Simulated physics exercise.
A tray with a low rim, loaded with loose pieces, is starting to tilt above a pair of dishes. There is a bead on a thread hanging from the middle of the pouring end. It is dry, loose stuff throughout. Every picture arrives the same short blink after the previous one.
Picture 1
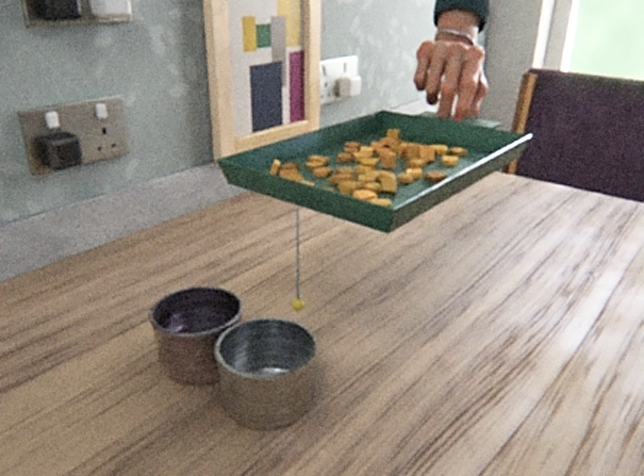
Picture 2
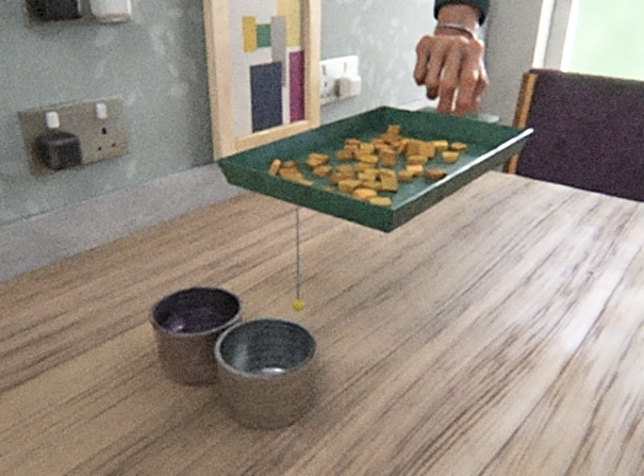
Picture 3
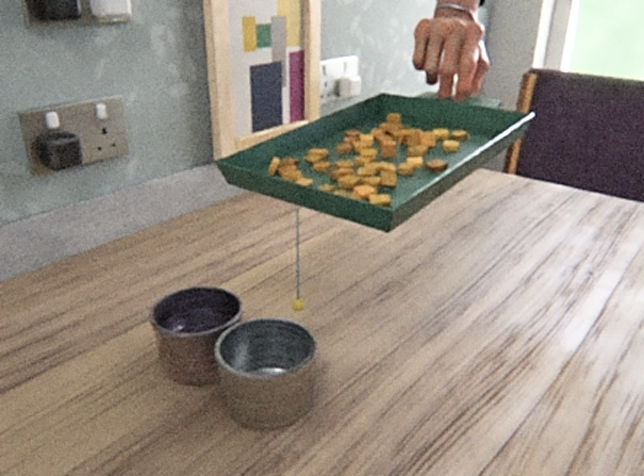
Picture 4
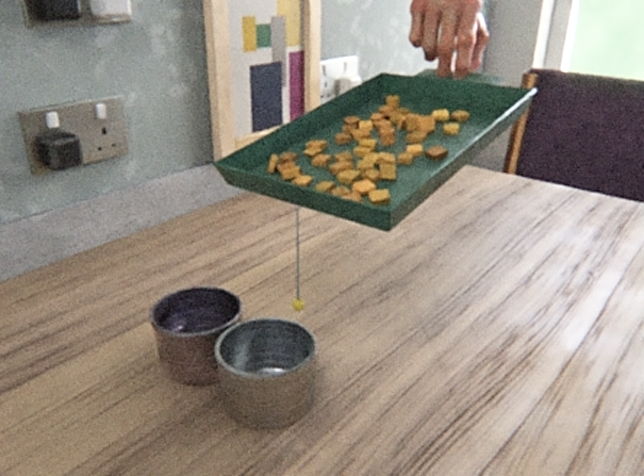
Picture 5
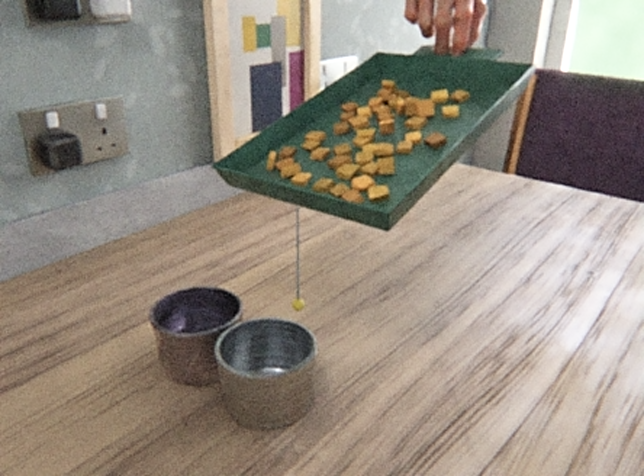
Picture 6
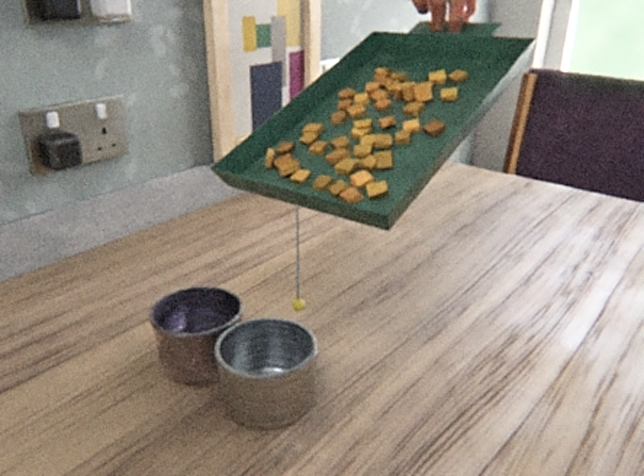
A hand raised the far end of a green tray of small golden-brown pieces, tilting it gradually steeper above two metal dishes on a wooden table, and a few pieces shifted slightly.
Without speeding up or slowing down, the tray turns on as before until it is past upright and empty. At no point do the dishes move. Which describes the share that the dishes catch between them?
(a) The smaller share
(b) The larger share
(b) The larger share.
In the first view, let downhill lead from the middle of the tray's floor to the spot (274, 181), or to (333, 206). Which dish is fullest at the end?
The first try goes to the one on the left and the second to the one on the right.
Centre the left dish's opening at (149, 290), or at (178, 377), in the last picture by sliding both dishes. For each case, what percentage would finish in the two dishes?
40 % and 0 %.
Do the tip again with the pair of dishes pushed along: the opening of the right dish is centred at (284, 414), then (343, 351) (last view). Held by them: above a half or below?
Earlier try a minority share, later try a minority share.
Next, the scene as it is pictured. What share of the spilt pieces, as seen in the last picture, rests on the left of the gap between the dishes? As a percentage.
Close to 50 in a hundred.
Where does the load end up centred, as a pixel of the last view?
Last view, resting centre - approx. (246, 385).
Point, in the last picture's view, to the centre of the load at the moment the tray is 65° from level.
Near (285, 162).
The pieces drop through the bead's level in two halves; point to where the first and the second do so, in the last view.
Initially about (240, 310); subsequently about (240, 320).
Soon after the last picture, tray tipped steeply; all on the tray.
A little later, tray tipped past a quarter turn; about half on the tray; a small part in the left dish; a small part outside both; about a third in the air.
Later still, tray tipped past a quarter turn; about a third in the right dish; about a third in the left dish; about a quarter outside both.
At rest, tray tipped past a quarter turn; about a third in the right dish; about a third in the left dish; about a quarter outside both.
